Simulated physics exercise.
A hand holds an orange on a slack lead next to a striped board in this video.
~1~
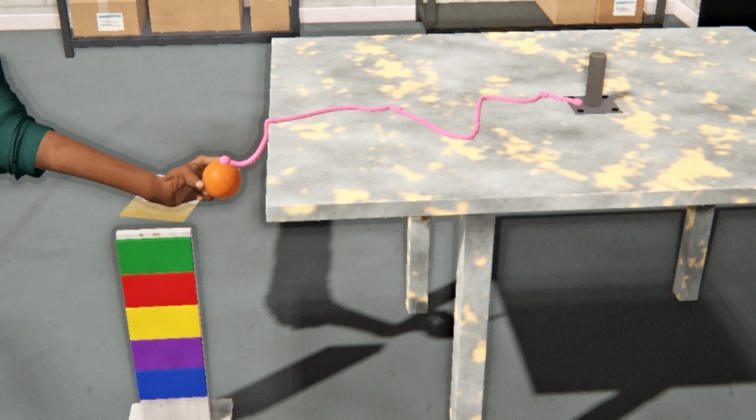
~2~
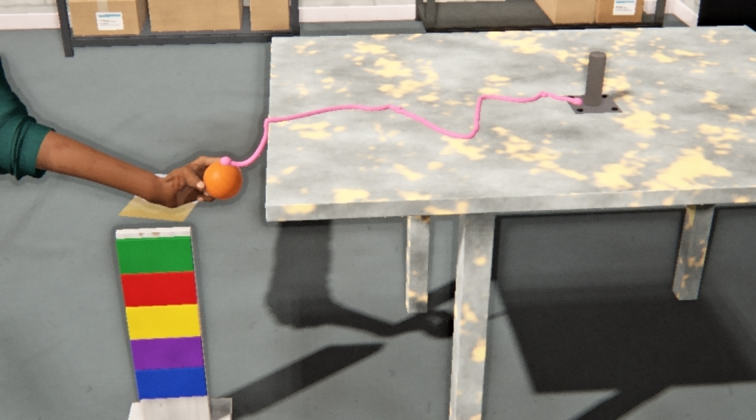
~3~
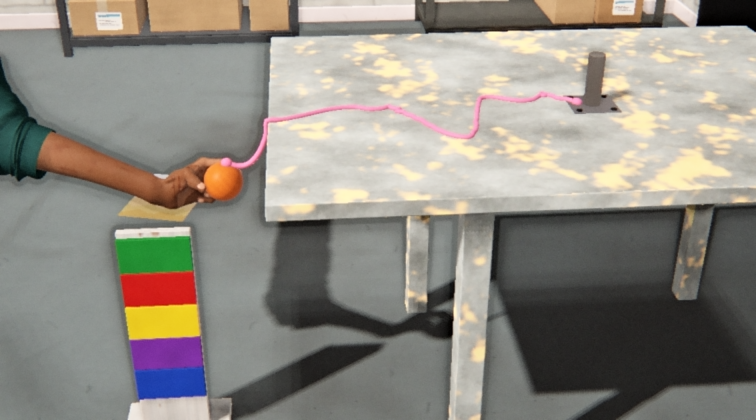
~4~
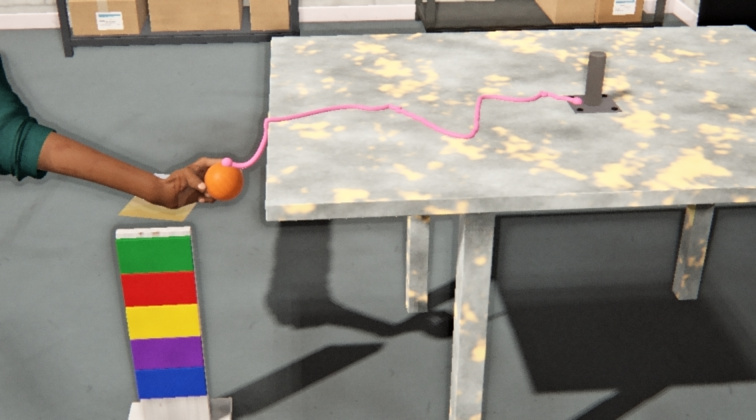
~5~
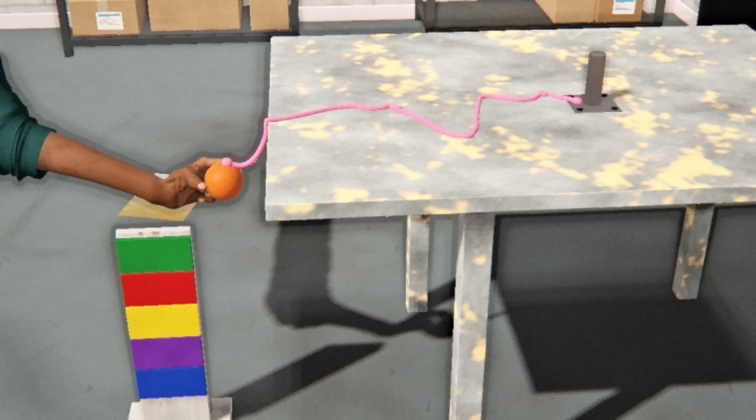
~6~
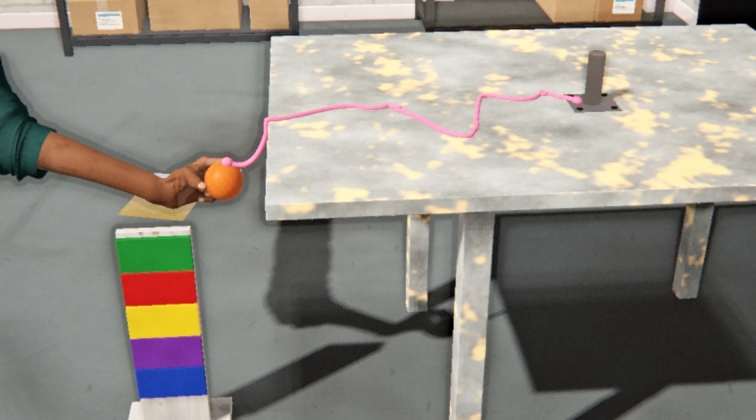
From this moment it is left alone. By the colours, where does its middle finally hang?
At the purple band.
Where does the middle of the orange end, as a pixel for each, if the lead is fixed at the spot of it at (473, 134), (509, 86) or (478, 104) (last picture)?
First try (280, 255), second try (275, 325), third try (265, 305).
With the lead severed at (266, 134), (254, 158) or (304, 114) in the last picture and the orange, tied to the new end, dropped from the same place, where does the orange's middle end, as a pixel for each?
Try by try: (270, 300), (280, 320) and (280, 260).
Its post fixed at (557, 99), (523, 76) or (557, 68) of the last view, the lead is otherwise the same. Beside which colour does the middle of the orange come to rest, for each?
In turn, blue, then blue, then purple.
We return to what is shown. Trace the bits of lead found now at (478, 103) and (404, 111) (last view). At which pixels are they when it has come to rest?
In that view they reach (431, 111) and (268, 137).
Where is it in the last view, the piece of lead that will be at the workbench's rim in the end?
You'll find it close to (412, 115).
Soon after, orange near (252, 343); level with purple.
Then, orange near (295, 336); level with purple.
Further on, orange near (273, 346); level with purple.
At rest, orange near (286, 344); level with purple. The purple one.
